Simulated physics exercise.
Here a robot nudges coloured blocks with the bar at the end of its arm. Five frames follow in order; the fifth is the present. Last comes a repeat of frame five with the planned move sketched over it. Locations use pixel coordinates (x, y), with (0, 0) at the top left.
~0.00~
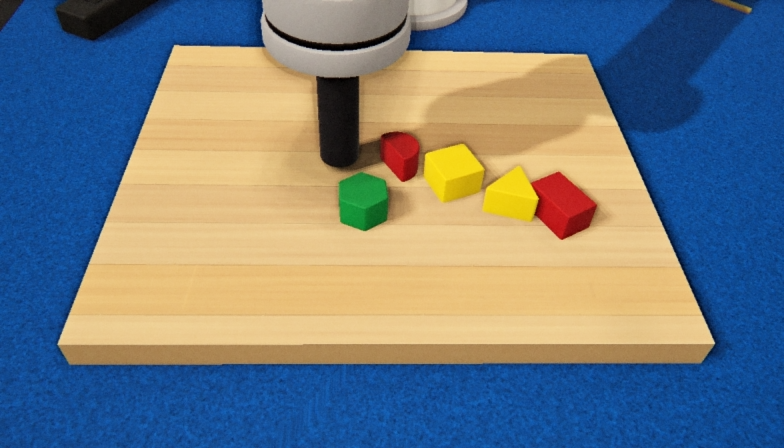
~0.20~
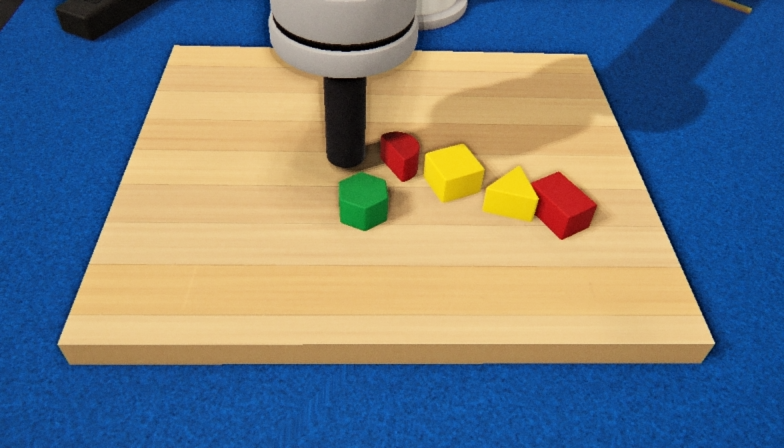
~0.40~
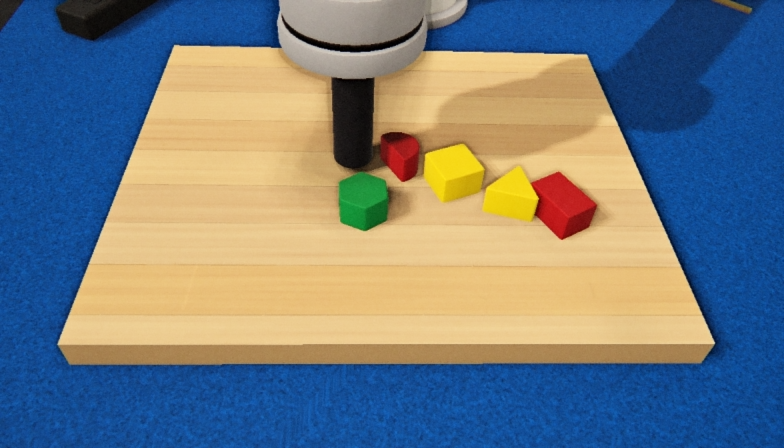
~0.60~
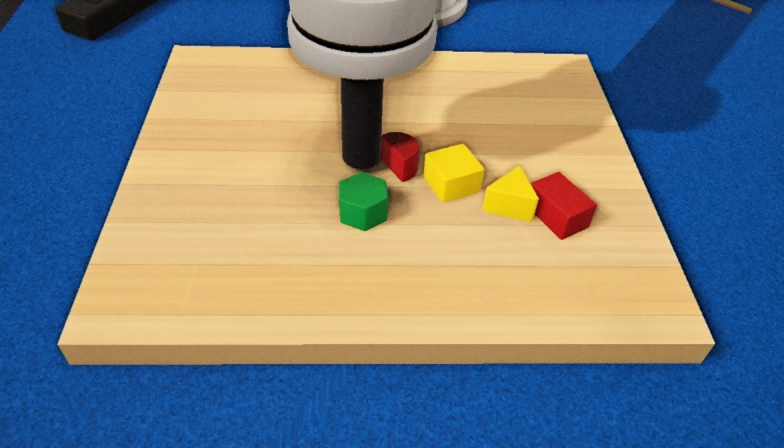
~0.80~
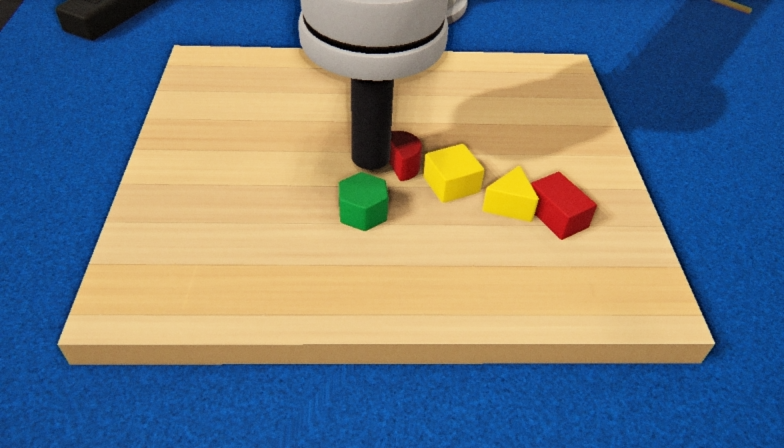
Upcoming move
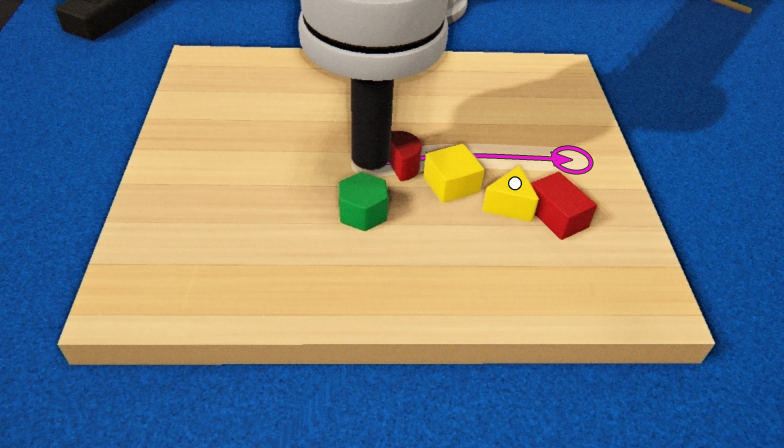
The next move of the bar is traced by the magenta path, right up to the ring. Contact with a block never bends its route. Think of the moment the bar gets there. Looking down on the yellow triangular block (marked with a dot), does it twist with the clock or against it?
I'd predict that, seen from above, the yellow triangular block rotates counter-clockwise.
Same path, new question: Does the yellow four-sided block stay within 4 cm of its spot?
I'd say yes.
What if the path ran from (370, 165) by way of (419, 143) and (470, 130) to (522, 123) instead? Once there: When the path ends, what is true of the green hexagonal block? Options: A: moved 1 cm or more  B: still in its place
I'll go with B - still in its place.
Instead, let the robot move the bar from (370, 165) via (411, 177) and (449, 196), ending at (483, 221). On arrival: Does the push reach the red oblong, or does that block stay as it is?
If the bar follows that path, the red oblong ends up shifted.
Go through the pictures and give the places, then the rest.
Bar tip (340, 155); block tops, green hexagonal block (363, 189); red half-round block (402, 143); yellow four-sided block (455, 161); yellow triangular block (515, 183), in the first frame.
Bar (346, 156); blocks unchanged, in the second frame.
Bar (353, 156); blocks unchanged, in the third frame.
Bar (361, 157); blocks unchanged, in the fourth frame.
Bar (371, 158); green hexagonal block (363, 189); red half-round block (405, 142); yellow four-sided block (455, 161); yellow triangular block (515, 183), in the fifth frame.
Path on the board, from (370, 165) through (437, 157) and (505, 157) to (572, 160); the dot is on the yellow triangular block.
The first path, step by step. One third of the way, bar (439, 150); red half-round block (472, 145), turned 70° clockwise; yellow four-sided block (480, 171), turned 15° clockwise; yellow triangular block (522, 190), turned 15° anticlockwise.
Two thirds of the way, bar (506, 150); red half-round block (517, 154), turned 105° clockwise; yellow four-sided block (483, 174), turned 30° clockwise; yellow triangular block (523, 192), turned 20° anticlockwise.
At the end, bar (574, 153); green hexagonal block in place; red half-round block (518, 155), turned 110° clockwise; yellow four-sided block (483, 174), turned 30° clockwise; yellow triangular block (523, 192), turned 20° anticlockwise.
